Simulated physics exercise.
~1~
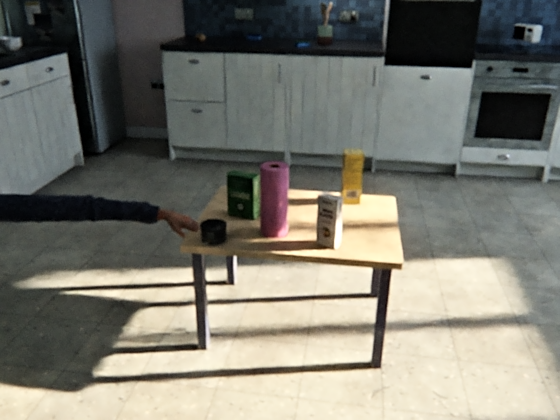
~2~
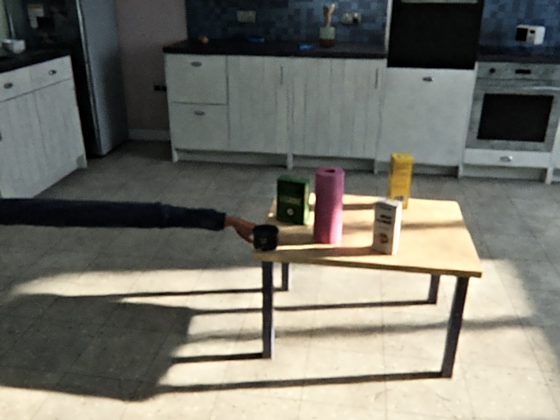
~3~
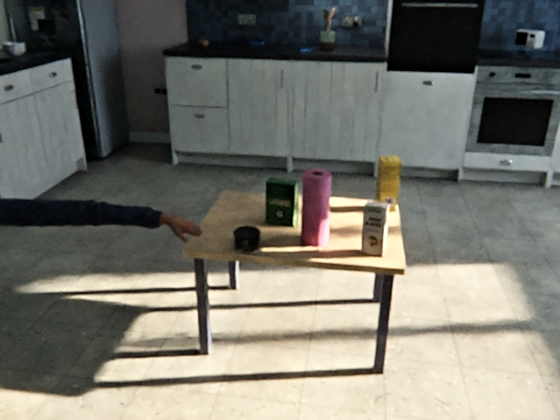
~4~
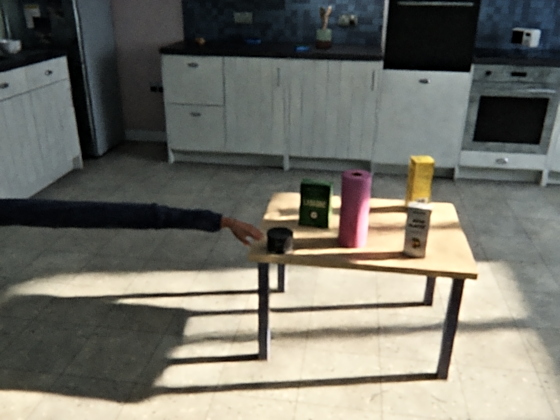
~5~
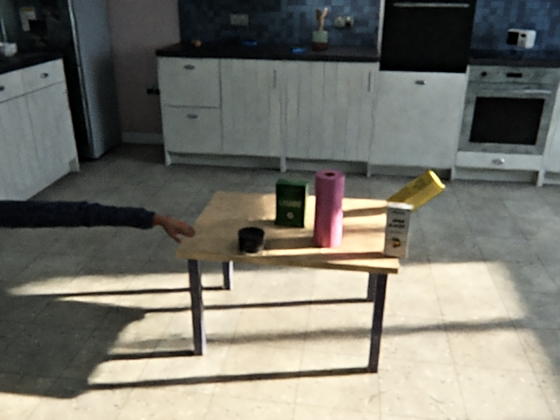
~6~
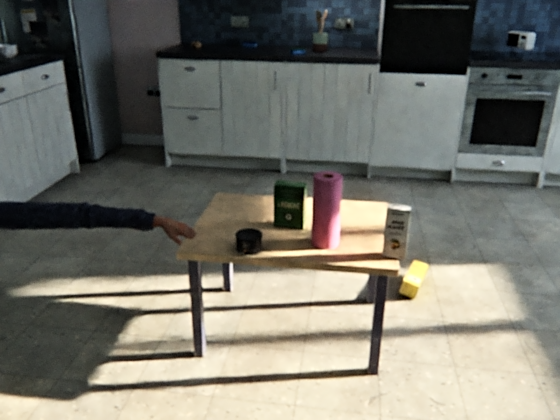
Yellow carton tipping off the right edge onto the floor as a hand jerks a small table right and left repeatedly.
